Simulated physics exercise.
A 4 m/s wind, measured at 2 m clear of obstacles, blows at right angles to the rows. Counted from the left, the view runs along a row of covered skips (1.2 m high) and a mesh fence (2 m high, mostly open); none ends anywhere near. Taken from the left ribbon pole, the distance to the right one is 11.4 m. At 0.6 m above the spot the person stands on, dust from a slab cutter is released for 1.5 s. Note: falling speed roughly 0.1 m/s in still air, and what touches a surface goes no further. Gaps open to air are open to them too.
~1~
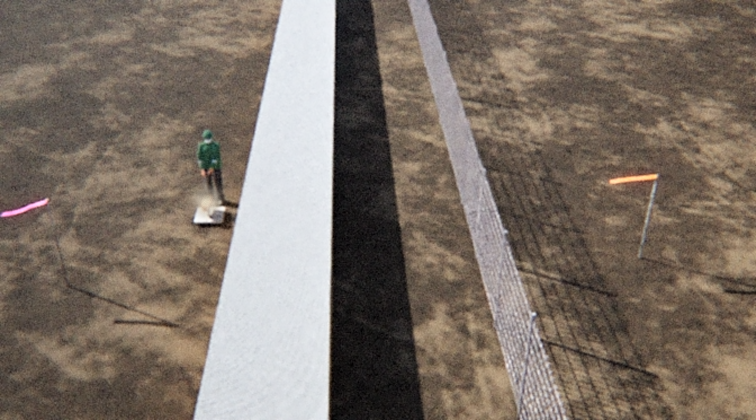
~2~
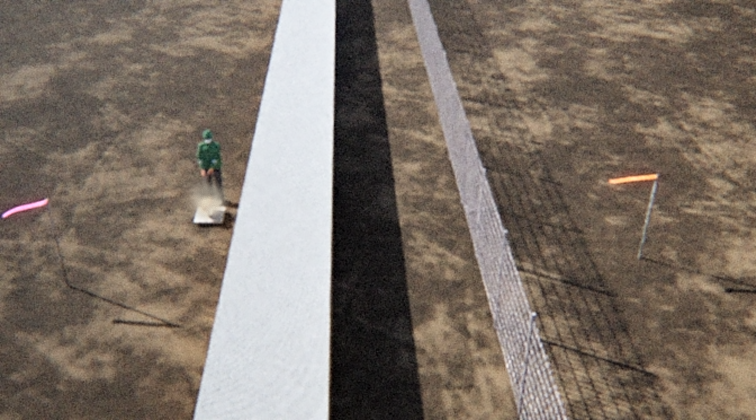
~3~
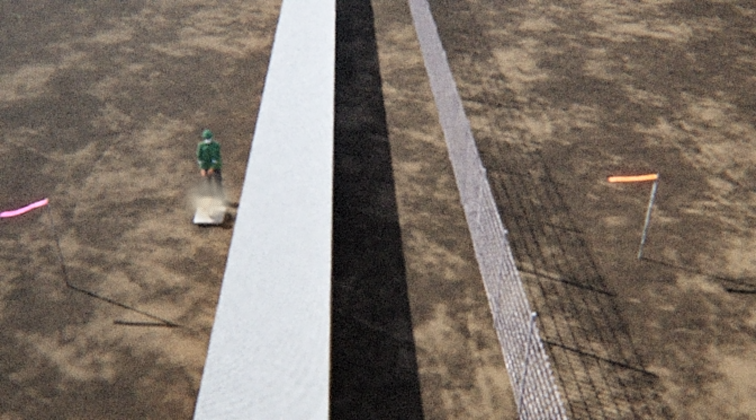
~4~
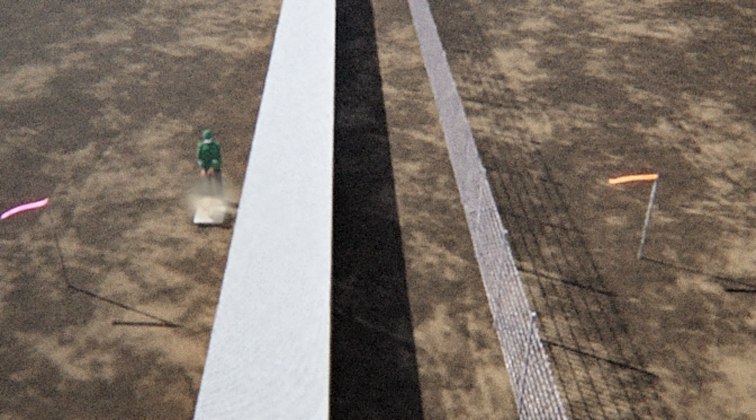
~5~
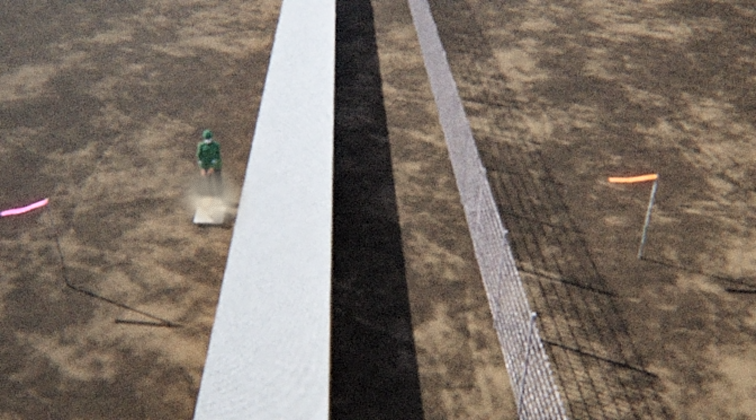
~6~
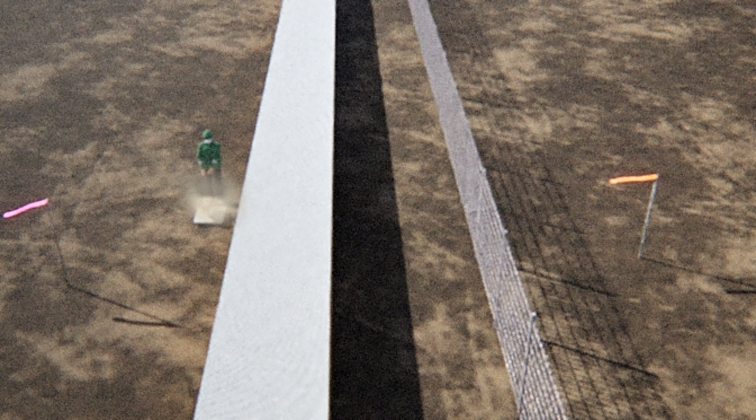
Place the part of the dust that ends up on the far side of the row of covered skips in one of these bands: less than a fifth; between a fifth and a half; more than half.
It is less than a fifth.
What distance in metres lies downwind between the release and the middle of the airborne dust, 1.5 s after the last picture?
It works out to about 0.0 m.
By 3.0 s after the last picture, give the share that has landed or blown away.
Estimate: Some 10 % no longer in the air.
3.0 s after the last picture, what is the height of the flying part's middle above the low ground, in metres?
Middle height: Approx. 1.0 m.
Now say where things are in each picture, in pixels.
The dust in the air spans x = 200 to 215 around y = 200 and it comes from (209, 211), in the first frame.
The right ribbon ends at (610, 182), leaning 85 degrees to the left and the dust in the air spans x = 200 to 215 around y = 200, in the second frame.
The dust in the air spans x = 195 to 220 around y = 200 and the top of the row of covered skips crosses (289, 174), in the third frame.
The right ribbon ends at (610, 182), leaning 80 degrees to the left and the dust in the air spans x = 195 to 225 around y = 200, in the fourth frame.
The dust in the air spans x = 190 to 225 around y = 200, in the fifth frame.
The right ribbon ends at (611, 182), leaning 85 degrees to the left, the dust in the air spans x = 185 to 230 around y = 200 and the top of the row of covered skips crosses (289, 174), in the sixth frame.
Then, 1.5 s after the last picture, 3 % is no longer flying here, and 0 % is beyond the row of covered skips; the middle of what still flies is 0.8 m above the low ground, near (213, 192).
Then, 3.0 s after the last picture, 10 % is no longer flying here, and 0 % is beyond the row of covered skips; the middle of what still flies is 0.9 m above the low ground, near (190, 187).
Then, 6.9 s after the last picture, 32 % is no longer flying here, and 0 % is beyond the row of covered skips; the middle of what still flies is 1.1 m above the low ground, near (9, 183).
Then, 19.0 s after the last picture, 90 % is no longer flying here, and 0 % is beyond the row of covered skips.
Then, 44.0 s after the last picture, 100 % is no longer flying here, and 0 % is beyond the row of covered skips.
